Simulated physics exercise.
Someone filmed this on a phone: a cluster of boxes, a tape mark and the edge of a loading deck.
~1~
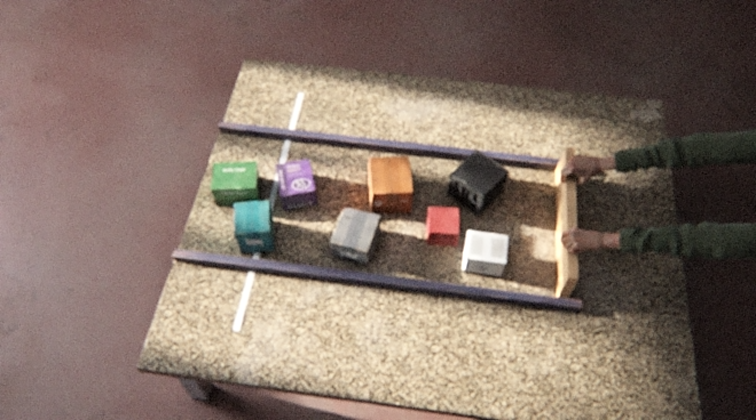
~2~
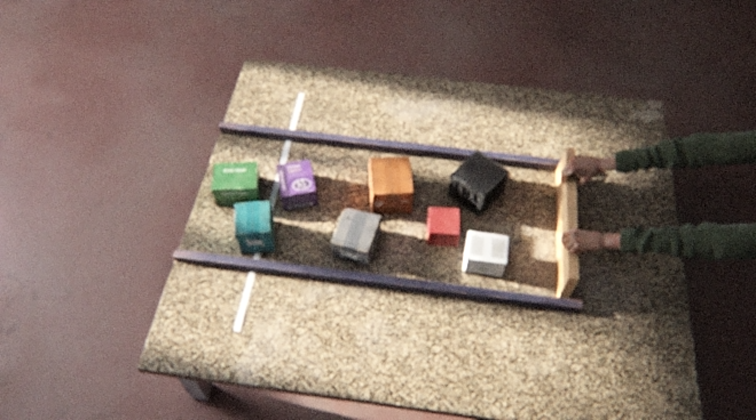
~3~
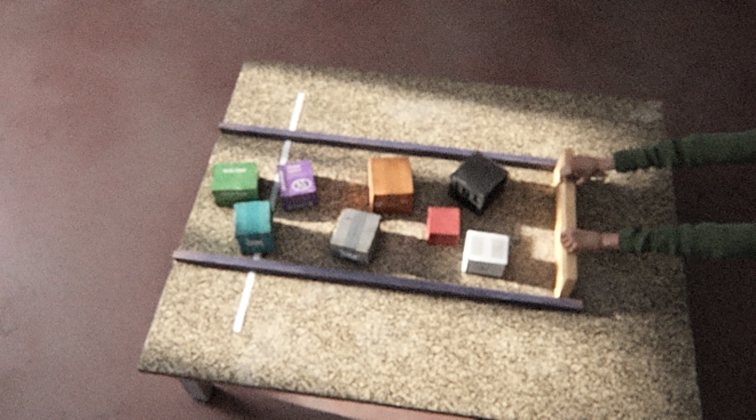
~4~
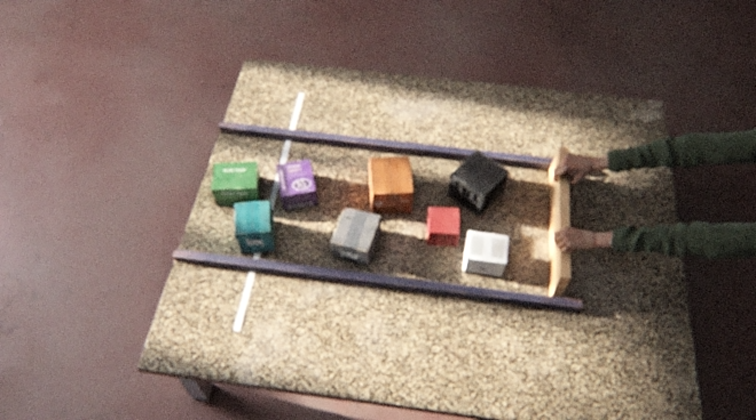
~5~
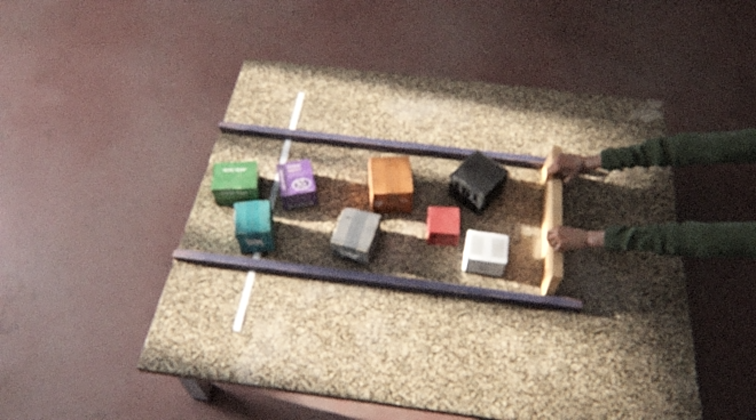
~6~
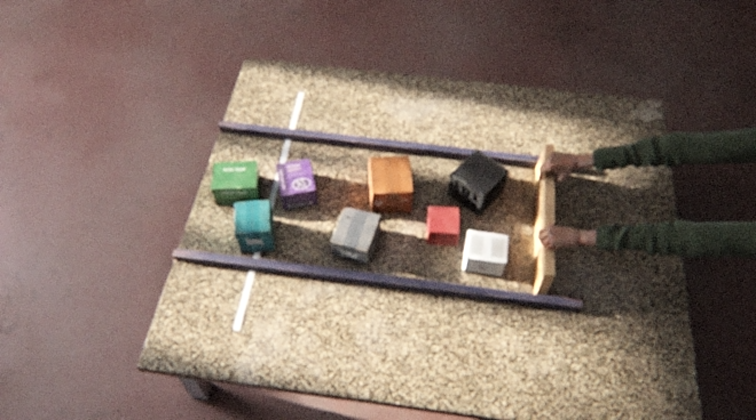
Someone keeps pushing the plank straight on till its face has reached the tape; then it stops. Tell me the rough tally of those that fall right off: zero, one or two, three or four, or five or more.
It is going to spill three or four of them.
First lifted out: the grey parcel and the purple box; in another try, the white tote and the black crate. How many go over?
Taking the two tries in turn, it comes to 1 and 1.
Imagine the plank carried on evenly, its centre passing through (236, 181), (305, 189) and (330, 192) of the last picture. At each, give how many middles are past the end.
5; 1; 1.
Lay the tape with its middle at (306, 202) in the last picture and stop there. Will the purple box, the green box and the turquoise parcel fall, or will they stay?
Here's how it goes: The purple box is still up there, the green box ends up down, and the turquoise parcel is still up there.
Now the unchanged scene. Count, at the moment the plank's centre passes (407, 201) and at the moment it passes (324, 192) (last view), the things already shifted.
Note: First position 5; second position 8.
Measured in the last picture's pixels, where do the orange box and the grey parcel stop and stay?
You'll see the orange box at (213, 169), with the grey parcel at (204, 220).
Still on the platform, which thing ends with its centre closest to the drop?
That would be the orange box.
Early on, none off yet; green box at rest near (237, 183); turquoise parcel at rest near (255, 227); purple box at rest near (297, 184).
A while later, none off yet; green box travelled a little near (226, 181); turquoise parcel at rest near (255, 227); purple box travelled about its own width near (266, 180).
Finally, the number that fall off is three or four; lost, purple box, turquoise parcel and green box.
